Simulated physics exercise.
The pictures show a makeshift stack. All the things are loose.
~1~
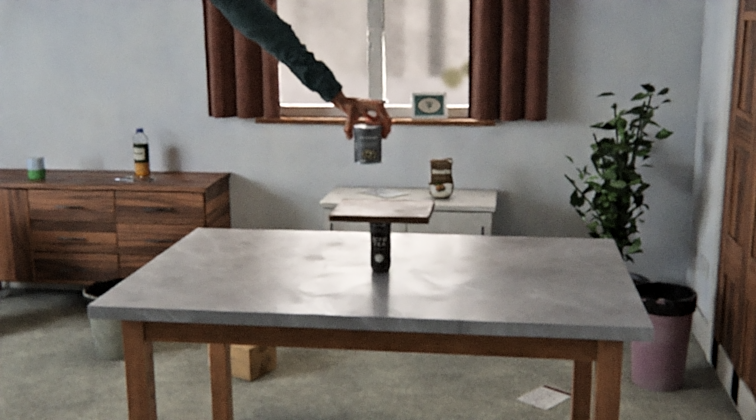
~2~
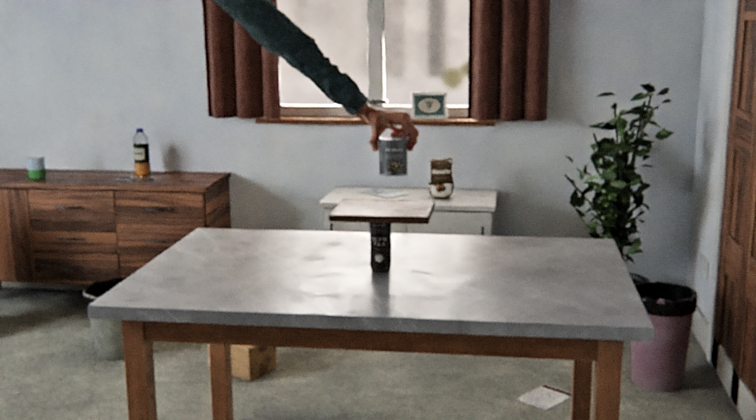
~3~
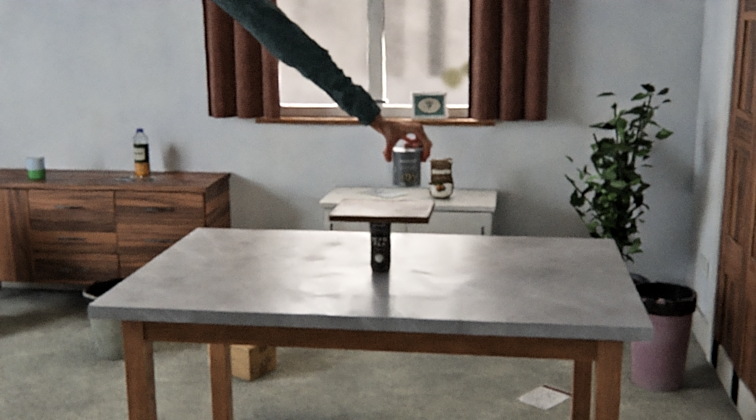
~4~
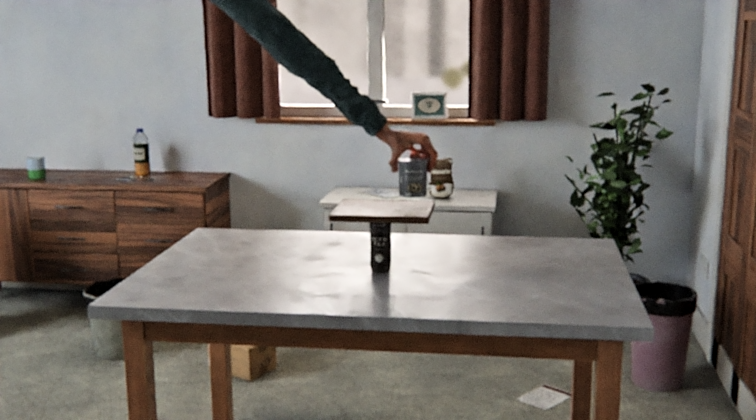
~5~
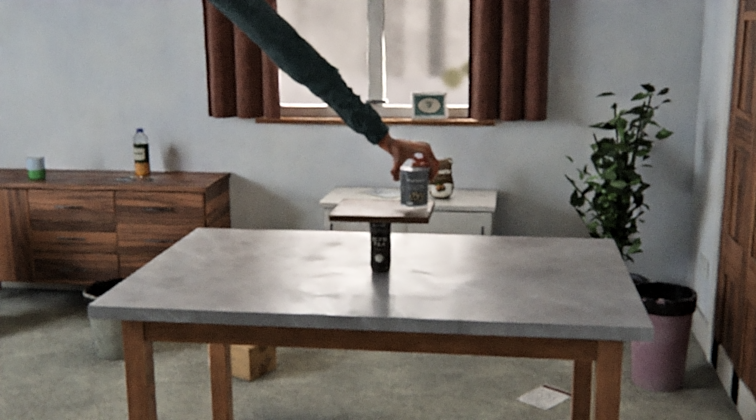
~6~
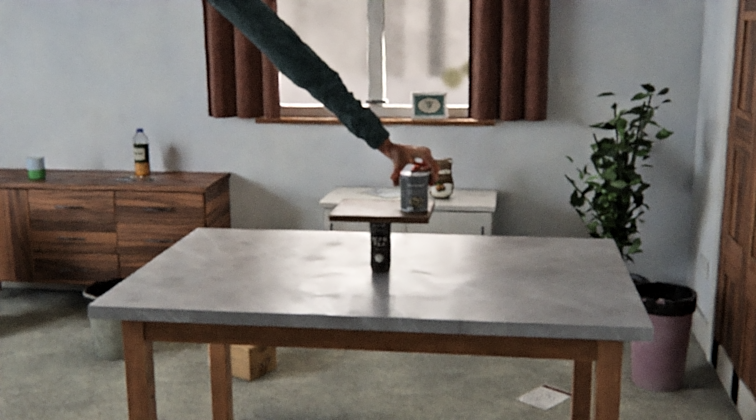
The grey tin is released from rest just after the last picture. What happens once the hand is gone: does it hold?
It gives way.
Then, 0.60 s later than the last frame, brown lid and grey tin now fallen.
Then, 0.90 s later than the last frame, things are still on the move.
When it is over, fallen, brown lid and grey tin; black can as before. The stack loses its balance.
